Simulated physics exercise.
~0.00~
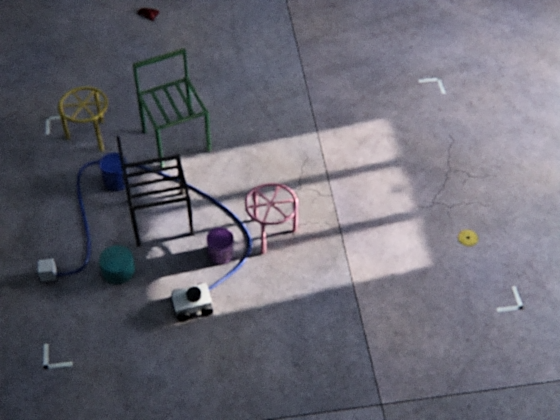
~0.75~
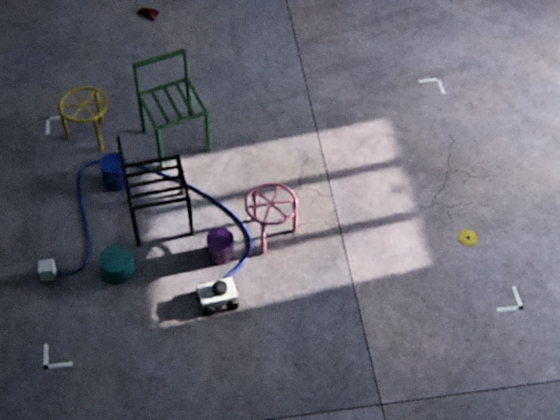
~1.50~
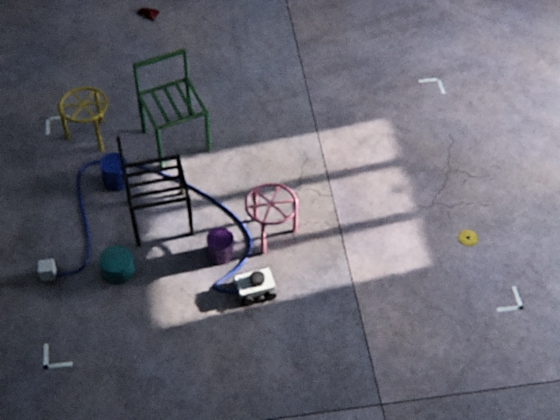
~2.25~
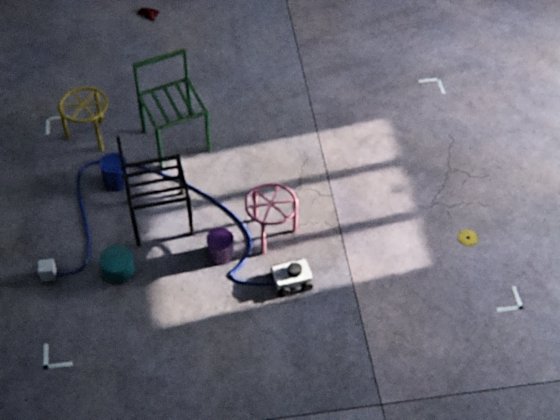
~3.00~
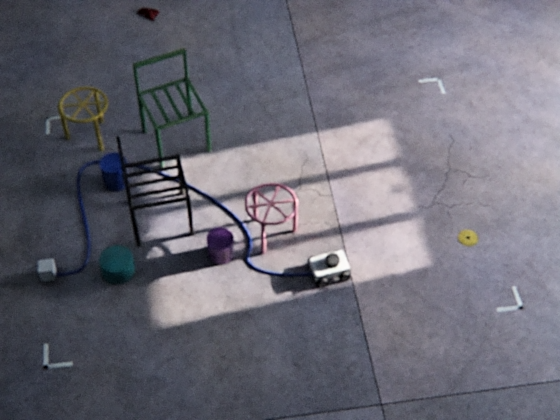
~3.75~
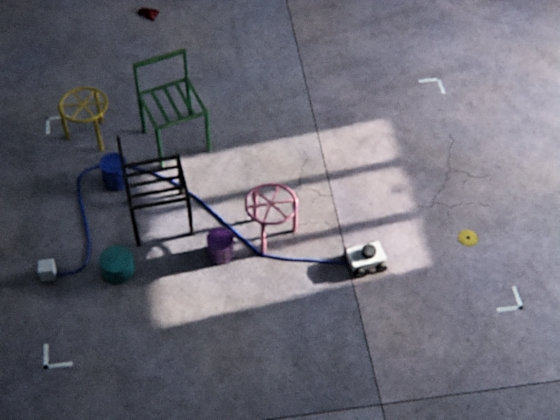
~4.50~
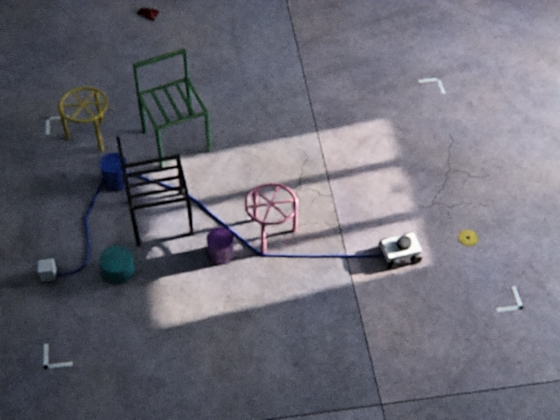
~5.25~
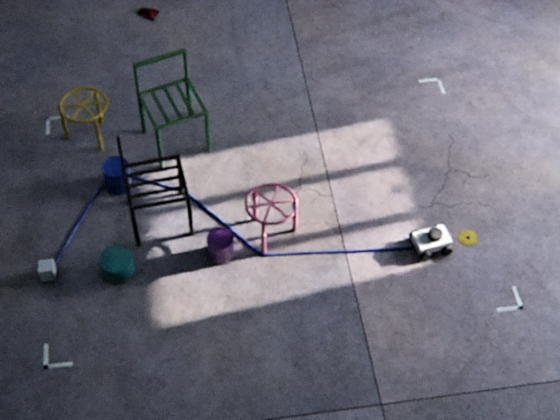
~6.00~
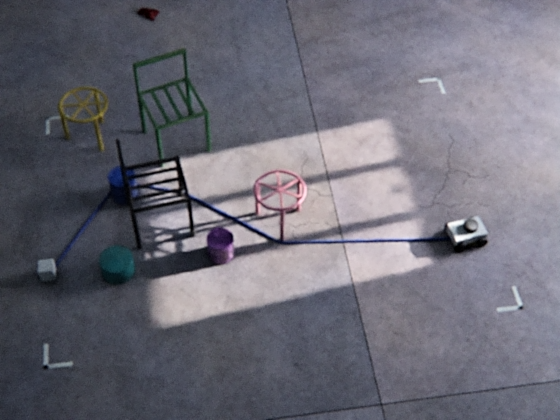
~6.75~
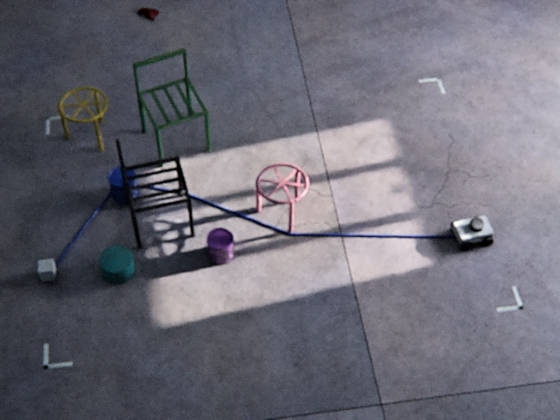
A small white cart rolled rightward across a grey floor, pulling a blue cord straight among chairs, stools and tubs, until the taut cord shifted the blue bin and pink stool slightly; the cart stopped at the yellow mark with both still upright.
